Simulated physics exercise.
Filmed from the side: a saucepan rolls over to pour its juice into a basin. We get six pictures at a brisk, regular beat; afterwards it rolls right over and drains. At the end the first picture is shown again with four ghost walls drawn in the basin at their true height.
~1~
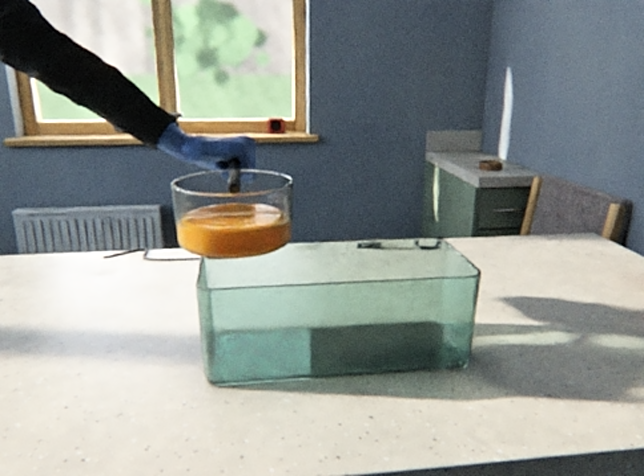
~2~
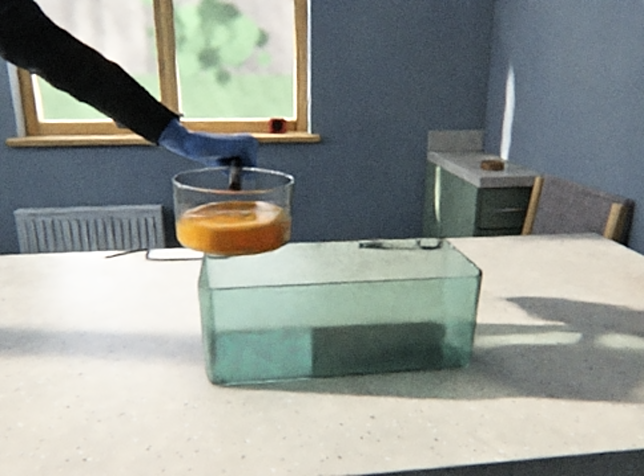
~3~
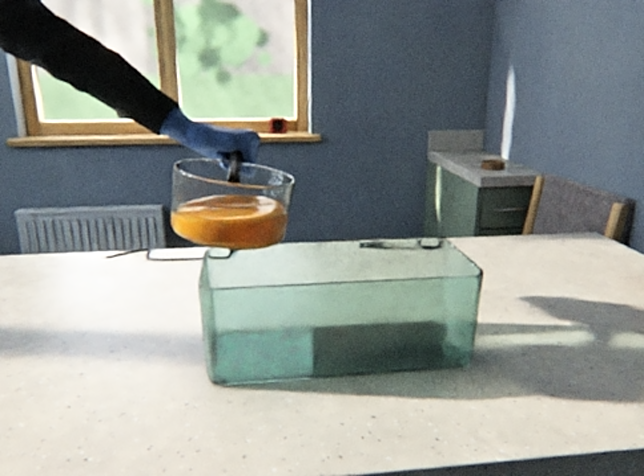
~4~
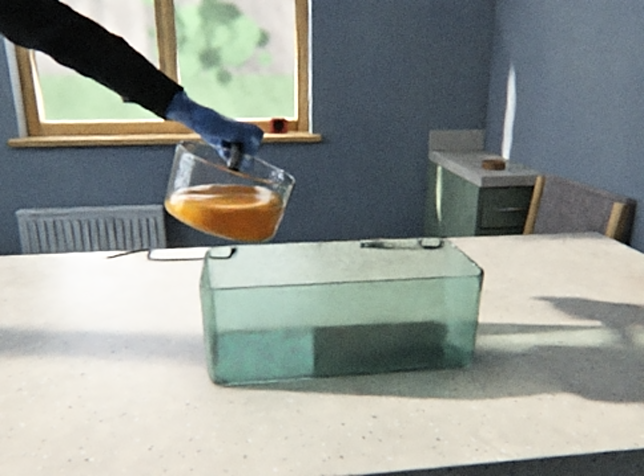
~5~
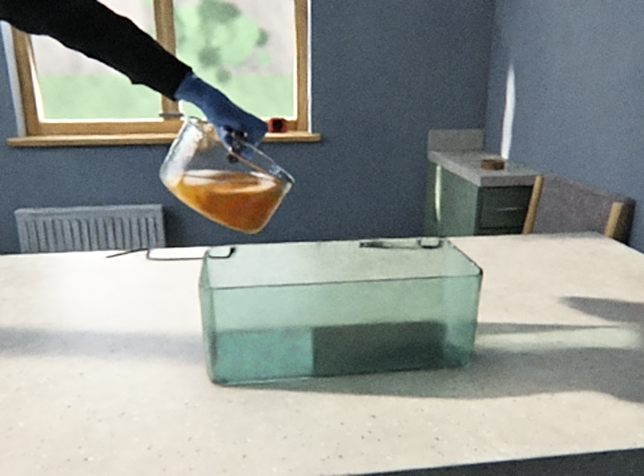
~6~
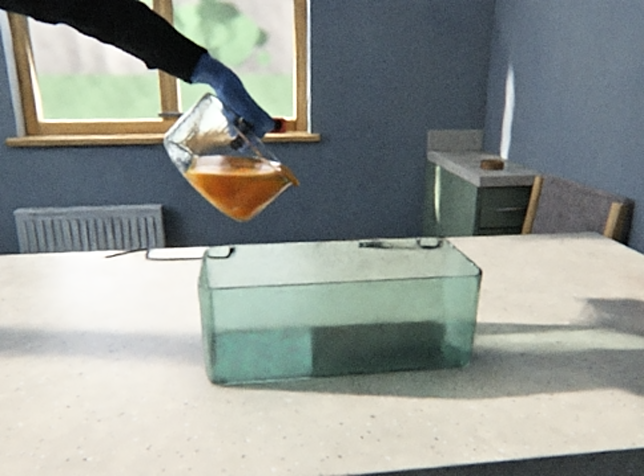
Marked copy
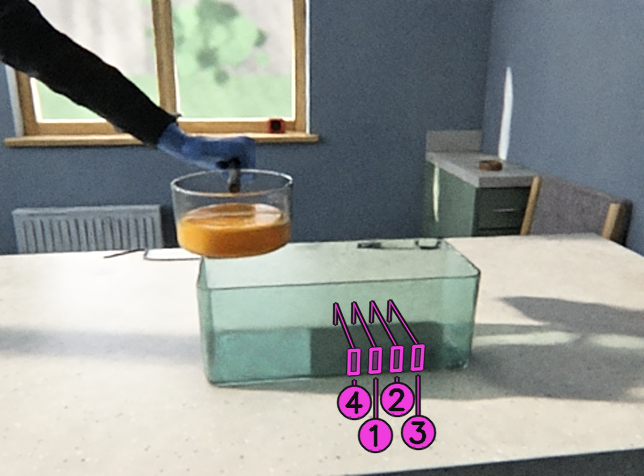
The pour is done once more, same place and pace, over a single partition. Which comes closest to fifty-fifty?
1.
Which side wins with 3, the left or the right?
The left one.
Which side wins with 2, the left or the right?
The left one.
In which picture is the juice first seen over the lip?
Picture 6.
On the marked copy, 1 at (375, 379); 2 at (397, 377); 3 at (418, 376); 4 at (354, 380).
If 1 is chosen, about 45 % ends left of the wall and 54 % right of it.
If 2 is chosen, about 93 % ends left of the wall and 6 % right of it.
If 3 is chosen, about 87 % ends left of the wall and 12 % right of it.
If 4 is chosen, about 10 % ends left of the wall and 89 % right of it.
